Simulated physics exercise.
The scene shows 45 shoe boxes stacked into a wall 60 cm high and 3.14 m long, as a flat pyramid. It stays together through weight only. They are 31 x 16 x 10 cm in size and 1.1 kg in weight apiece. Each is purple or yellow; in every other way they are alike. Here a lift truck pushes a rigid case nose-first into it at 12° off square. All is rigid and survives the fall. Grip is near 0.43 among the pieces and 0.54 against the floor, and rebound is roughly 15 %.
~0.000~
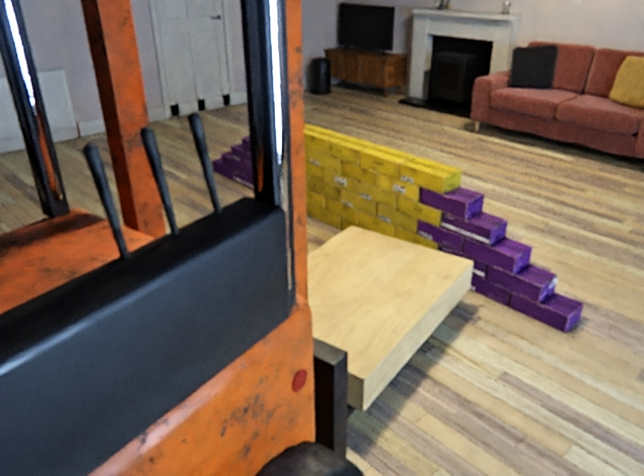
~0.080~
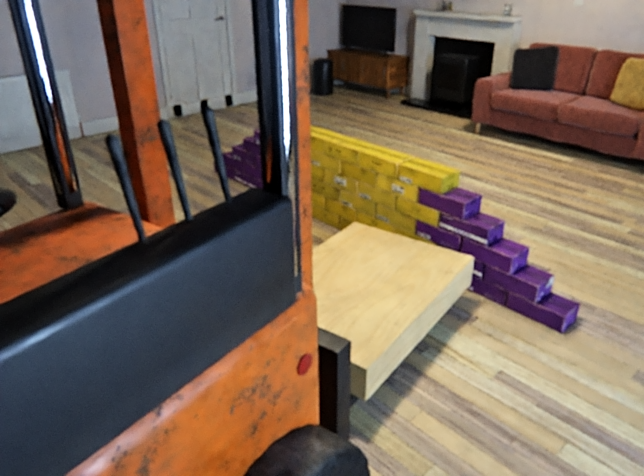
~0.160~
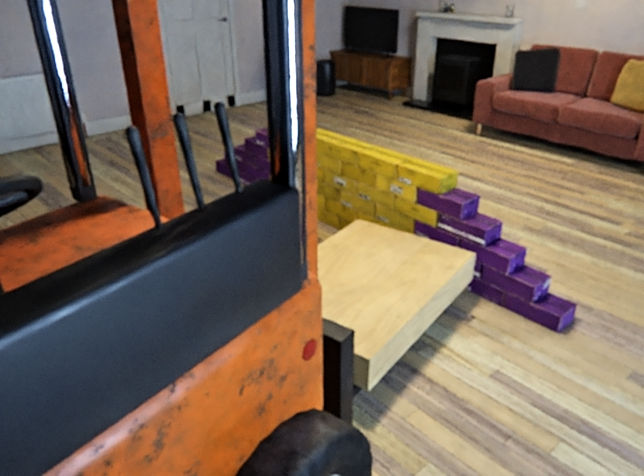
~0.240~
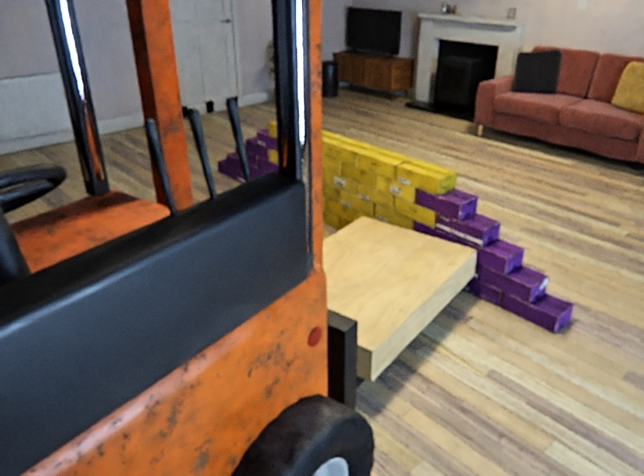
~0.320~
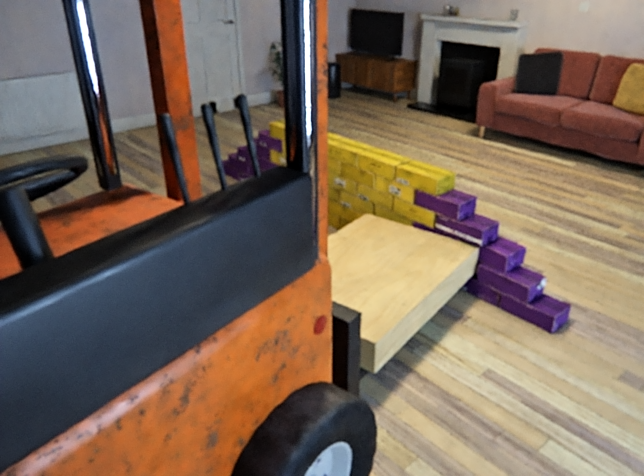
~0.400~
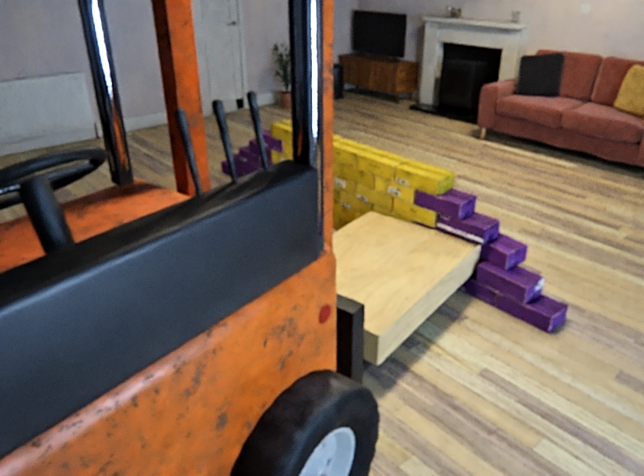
An orange and black forklift, close on the left in a living room seen from slightly above, edges forward with a pale wooden block at its front. Ahead stands a low wall of yellow boxes with purple stepped ends, with a fireplace, television and red sofa beyond on the wooden floor. As the camera shifts gradually around the forklift, revealing its front wheel and steering wheel, the block meets the wall and nudges some boxes slightly.
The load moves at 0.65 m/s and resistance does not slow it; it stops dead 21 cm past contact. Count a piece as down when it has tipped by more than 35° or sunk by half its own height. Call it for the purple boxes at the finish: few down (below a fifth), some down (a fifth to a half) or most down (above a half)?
Some down.
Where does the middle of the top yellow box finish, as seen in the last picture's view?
I'd say its middle settles close to (477, 204).
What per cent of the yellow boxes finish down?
The yellow group finishes with 50% down.
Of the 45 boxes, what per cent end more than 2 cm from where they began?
Fraction: 50 %.
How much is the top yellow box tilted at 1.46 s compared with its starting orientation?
Angle from initial pose, roughly 70 deg - estimate.
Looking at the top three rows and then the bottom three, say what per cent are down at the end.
From the top 70, from the bottom 30 per cent.
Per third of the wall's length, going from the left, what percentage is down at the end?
Left 0 %, middle 50 %, right 70 %.
After 0.94 s, 2 of the 18 purple boxes down (2 of 45 in all colours); top purple box unmoved; top yellow box leaning 18°.
After 1.46 s, 5 of the 18 purple boxes down (19 of 45 in all colours); top purple box unmoved; top yellow box leaning 70°, 42 cm lower.
At rest (2.8 s), 5 of the 18 purple boxes down (19 of 45 in all colours); top purple box unmoved; top yellow box upside down. That is 28 per cent. As the last picture would show them, middles, top purple box near (279, 141), top yellow box near (477, 204).
